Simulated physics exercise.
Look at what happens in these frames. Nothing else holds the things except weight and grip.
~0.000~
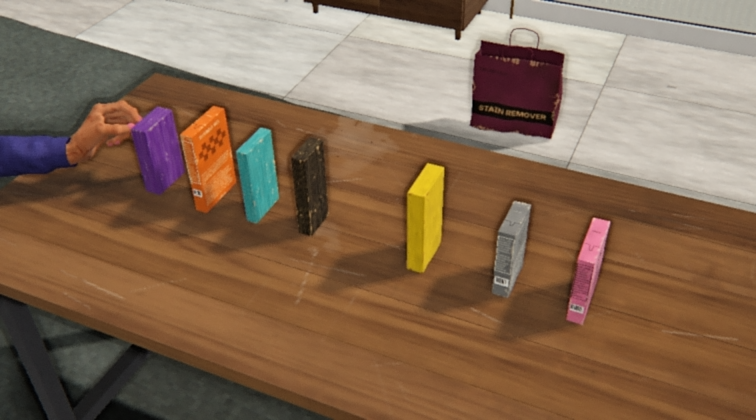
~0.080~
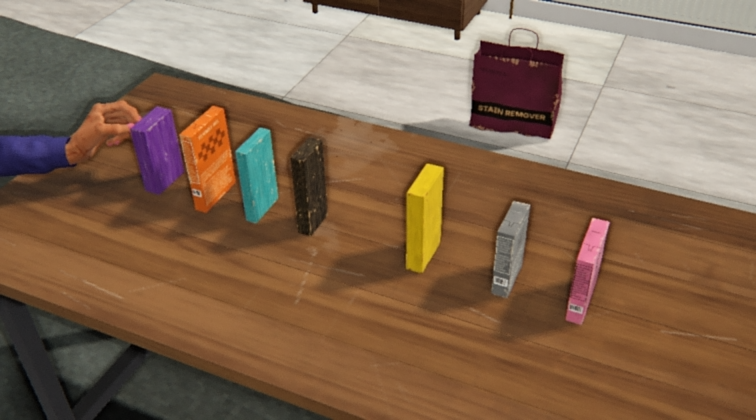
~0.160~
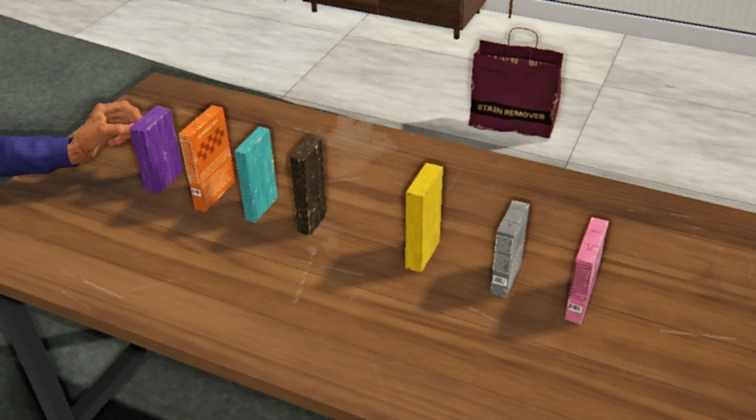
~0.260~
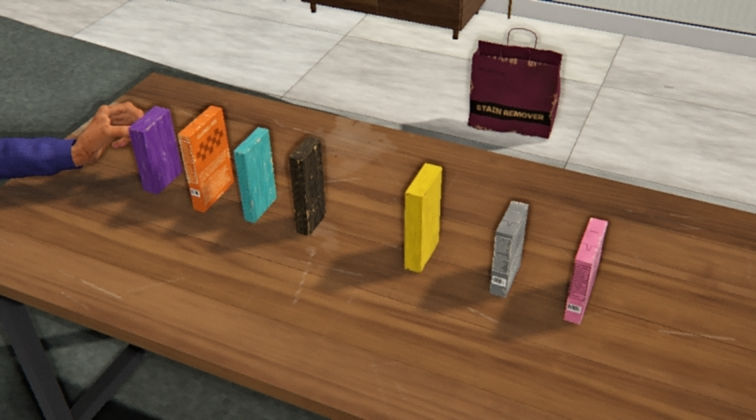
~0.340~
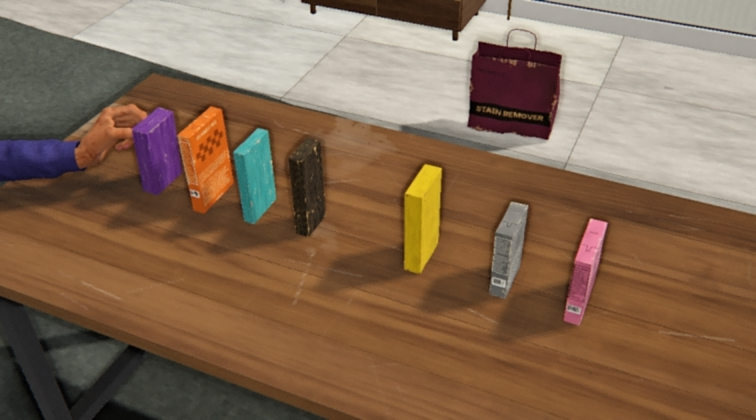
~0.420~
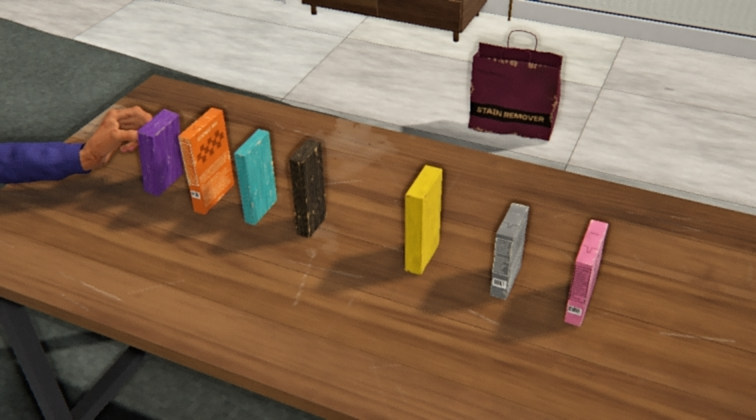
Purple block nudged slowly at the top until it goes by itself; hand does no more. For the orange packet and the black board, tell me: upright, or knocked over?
Result: The orange packet will fail to stay on its base; the black board will fail to stay on its base.
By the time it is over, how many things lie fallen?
The count is 4.
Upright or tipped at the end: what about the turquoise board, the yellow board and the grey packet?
At the end the turquoise board has fallen, the yellow board is standing, and the grey packet is standing.
Around 0.82 s, purple block 45° over; orange packet rocked 8° from its first pose near (213, 163).
Around 1.02 s, purple block 70° over; orange packet rocked 50° from its first pose near (243, 180); turquoise board rocked 27° from its first pose.
Around 1.12 s, purple block 74° over; orange packet rocked 66° from its first pose near (251, 190); black board rocked 25° from its first pose near (327, 196); turquoise board rocked 52° from its first pose.
Around 1.22 s, purple block 77° over; black board on its side near (361, 230); orange packet on its side near (256, 197); turquoise board on its side.
Finally (1.7 s), down or leaning hard on the table, orange packet, black board and turquoise board; the other 2 still in place. Final places as the last picture's camera would see them, orange packet near (256, 197), black board near (365, 235).
